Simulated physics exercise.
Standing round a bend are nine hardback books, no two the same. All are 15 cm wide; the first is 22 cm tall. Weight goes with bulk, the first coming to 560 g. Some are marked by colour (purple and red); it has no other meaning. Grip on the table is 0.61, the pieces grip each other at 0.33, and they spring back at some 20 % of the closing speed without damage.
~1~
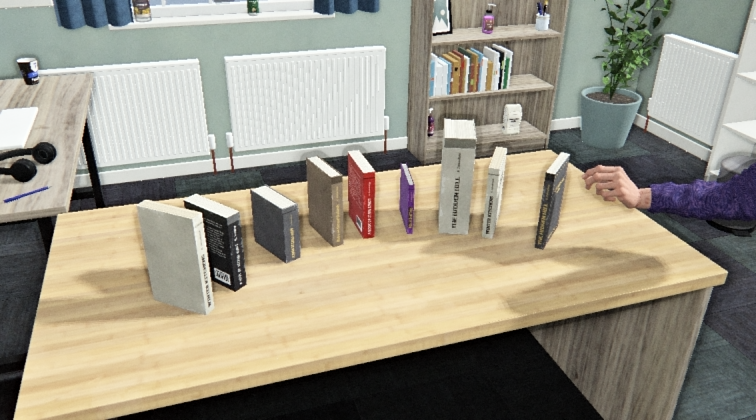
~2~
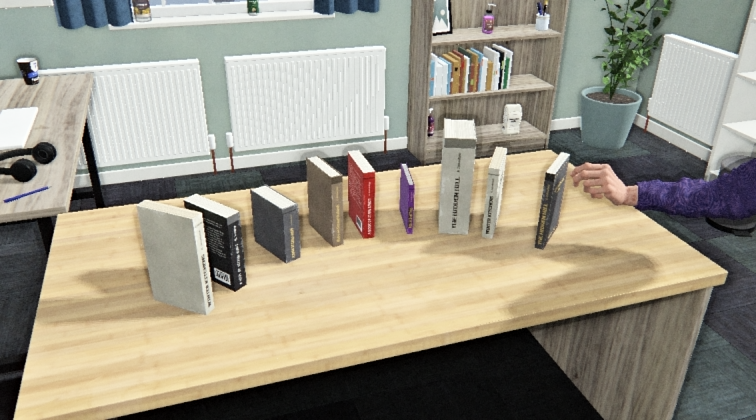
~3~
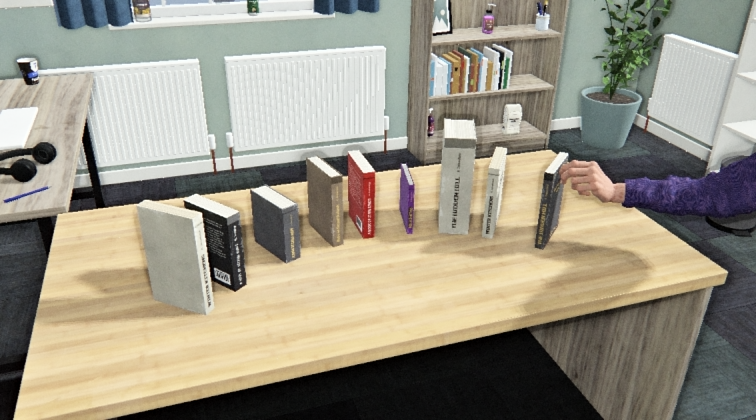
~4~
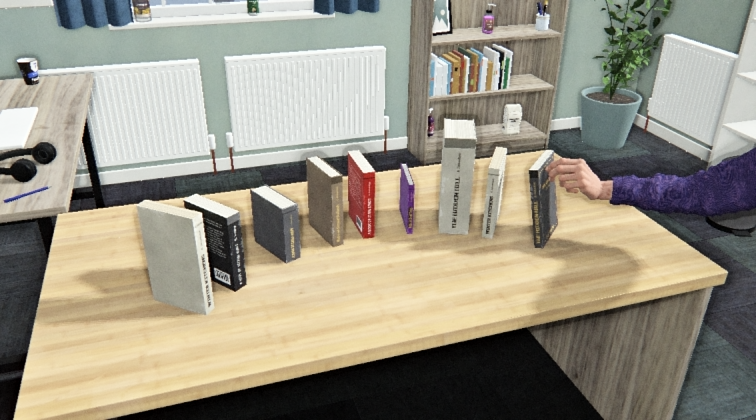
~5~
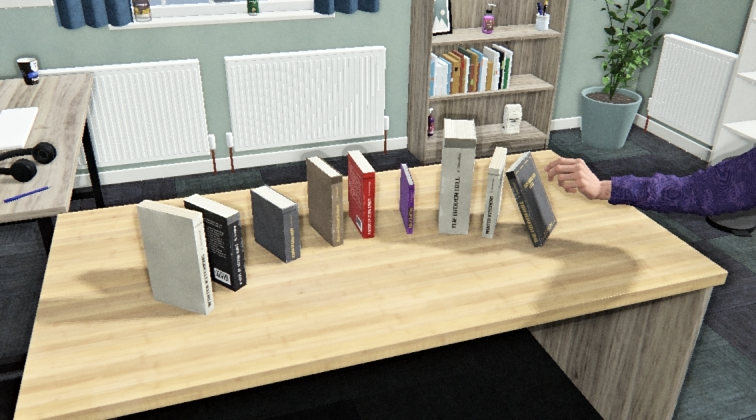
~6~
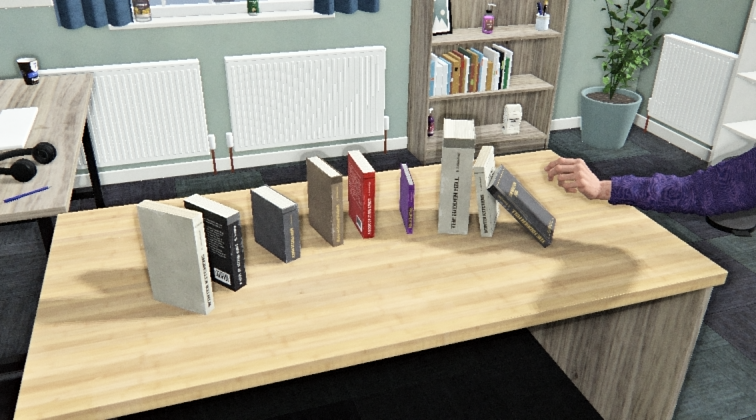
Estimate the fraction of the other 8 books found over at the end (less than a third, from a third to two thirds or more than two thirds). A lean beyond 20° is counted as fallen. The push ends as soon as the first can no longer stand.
It comes to fewer than one in three.
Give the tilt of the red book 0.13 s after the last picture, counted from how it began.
Roughly 0°.
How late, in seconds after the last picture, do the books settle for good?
Around 0.5 s.
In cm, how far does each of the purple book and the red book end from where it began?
About: Purple 0, red 0.
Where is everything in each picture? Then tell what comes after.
In the first frame (we follow the side turned to the camera), finger (590, 175) 6 cm from the first book; red book (355, 195); purple book (404, 198); no other piece has moved.
In the second frame, finger (578, 172) 29 mm from the first book; red book (355, 195).
In the third frame, finger (566, 170) pushing; red book (355, 195).
In the fourth frame, finger (554, 167) pushing; red book (355, 195); no other piece has moved.
In the fifth frame, finger (553, 167) stopped; red book (355, 195); no other piece has moved.
In the sixth frame, finger (553, 167) stopped; red book (355, 195); purple book (404, 198); steepest lean 11°, the book at (483, 203); one has shifted.
Then, 0.06 s on from the sixth picture, none of the 8 other books over, 1 disturbed.
Finally, none of the 8 other books over, 1 disturbed; red book unmoved; purple book unmoved. That is 0 per cent. Eight left standing. Seen by the last camera, middles, red book near (361, 194), purple book near (407, 198).
